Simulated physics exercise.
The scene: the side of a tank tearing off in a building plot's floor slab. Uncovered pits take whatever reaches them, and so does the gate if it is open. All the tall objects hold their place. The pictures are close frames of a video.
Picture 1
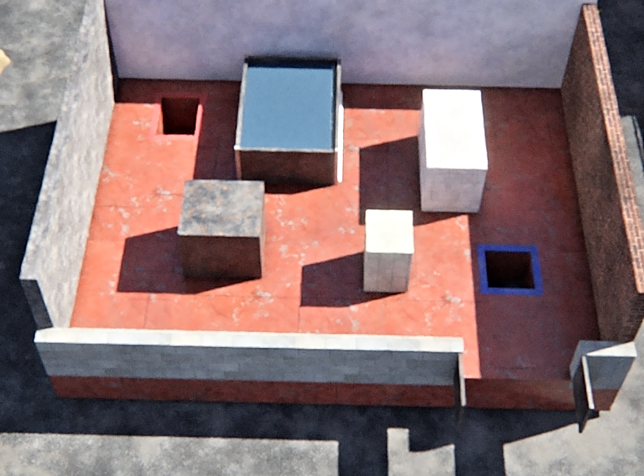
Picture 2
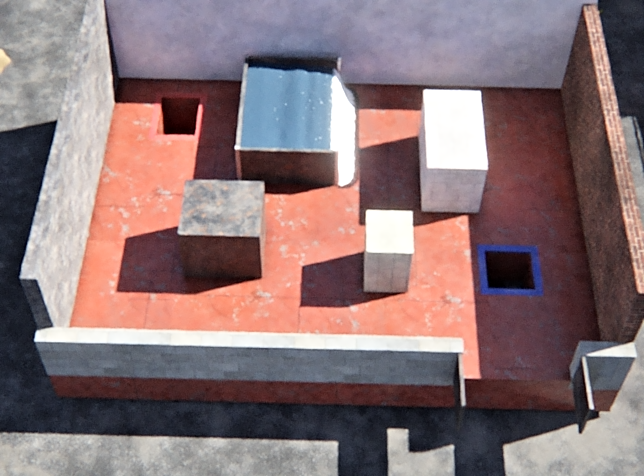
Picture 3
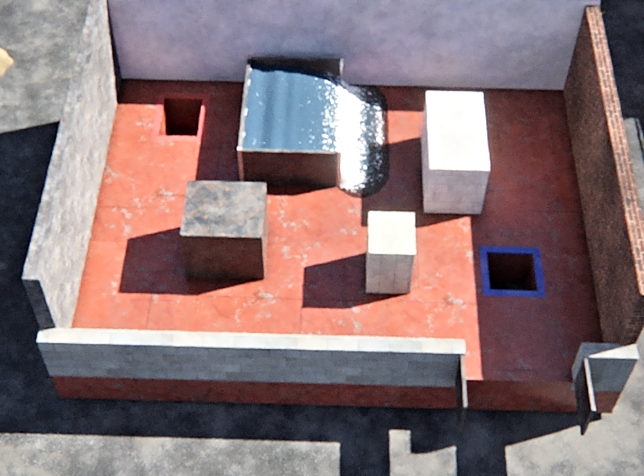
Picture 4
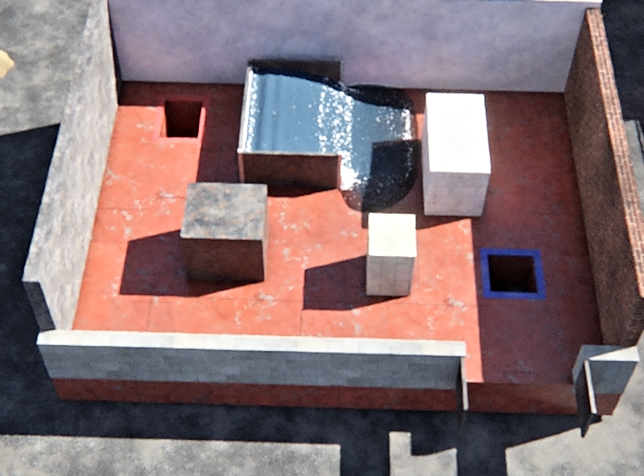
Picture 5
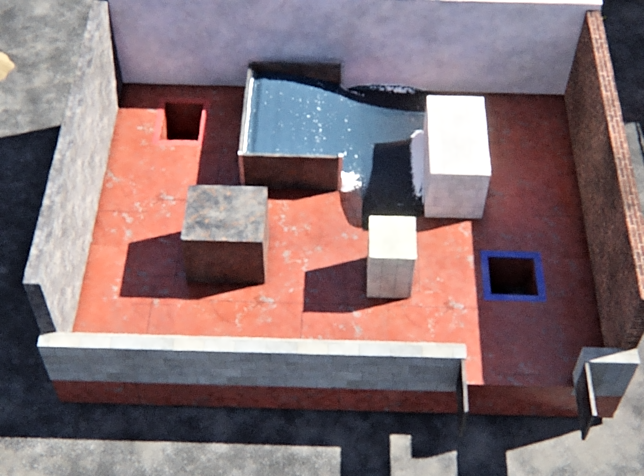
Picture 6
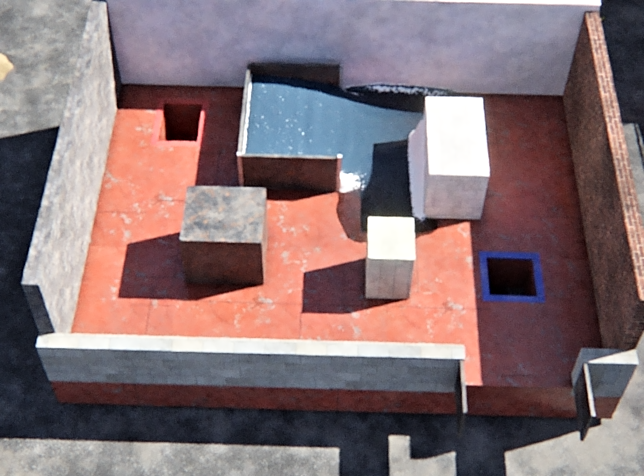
Water bursts from the right side of an open tank at the back of a walled plot with a red floor, seen from high above at an angle. A dark grey block, a small cream block and a tall white block stand around it, with a dark red-edged opening at left and a blue-rimmed one at right. The glittering water spreads rightward, reaches the white block and passes behind it.
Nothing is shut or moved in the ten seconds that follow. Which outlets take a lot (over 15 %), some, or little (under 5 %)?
One by one: The gate takes more than 15 %; the blue pit takes more than 15 %; the red pit takes less than 5 %.
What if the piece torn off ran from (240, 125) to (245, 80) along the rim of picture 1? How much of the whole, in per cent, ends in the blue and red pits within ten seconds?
In per cent: Blue 0, red 60.
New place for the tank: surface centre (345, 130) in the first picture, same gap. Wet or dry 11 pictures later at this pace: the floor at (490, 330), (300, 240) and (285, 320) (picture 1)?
As listed: Covered, awash, not flooded.
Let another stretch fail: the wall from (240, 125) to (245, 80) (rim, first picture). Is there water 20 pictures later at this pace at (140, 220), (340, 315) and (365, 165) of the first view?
As listed: Flooded, clear, no water.
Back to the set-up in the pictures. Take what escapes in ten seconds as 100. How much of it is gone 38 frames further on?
About 65 per cent.
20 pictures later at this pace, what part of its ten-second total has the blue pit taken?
Some 20 per cent.
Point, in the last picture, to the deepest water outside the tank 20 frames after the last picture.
Close to (563, 125).
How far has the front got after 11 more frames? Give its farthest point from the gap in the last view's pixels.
At about (506, 372).
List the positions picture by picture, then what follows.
In the first frame, the tank at (290, 105) is whole and still.
In the second frame, water pours out at (336, 125) and has run to (343, 89).
In the third frame, water pours out at (339, 128) and has run to (368, 86).
In the fourth frame, the front is at (397, 89), out from the gap at (339, 132).
In the fifth frame, water pours out at (339, 134) and has run to a hidden place.
In the sixth frame, water pours out at (338, 136) and has run to a hidden place.
A moment on, water covers 25 % of the floor; the gate 0 %, the blue pit 0 %, the red pit 0 %.
Next, water covers 35 % of the floor; the gate 0 %, the blue pit 0 %, the red pit 0 %.
Then, water covers 60 % of the floor; the gate 3 %, the blue pit 4 %, the red pit 0 %.
Later, water covers 75 % of the floor; the gate 12 %, the blue pit 13 %, the red pit 1 %.
In the end, water covers 85 % of the floor; the gate 19 %, the blue pit 20 %, the red pit 1 %.
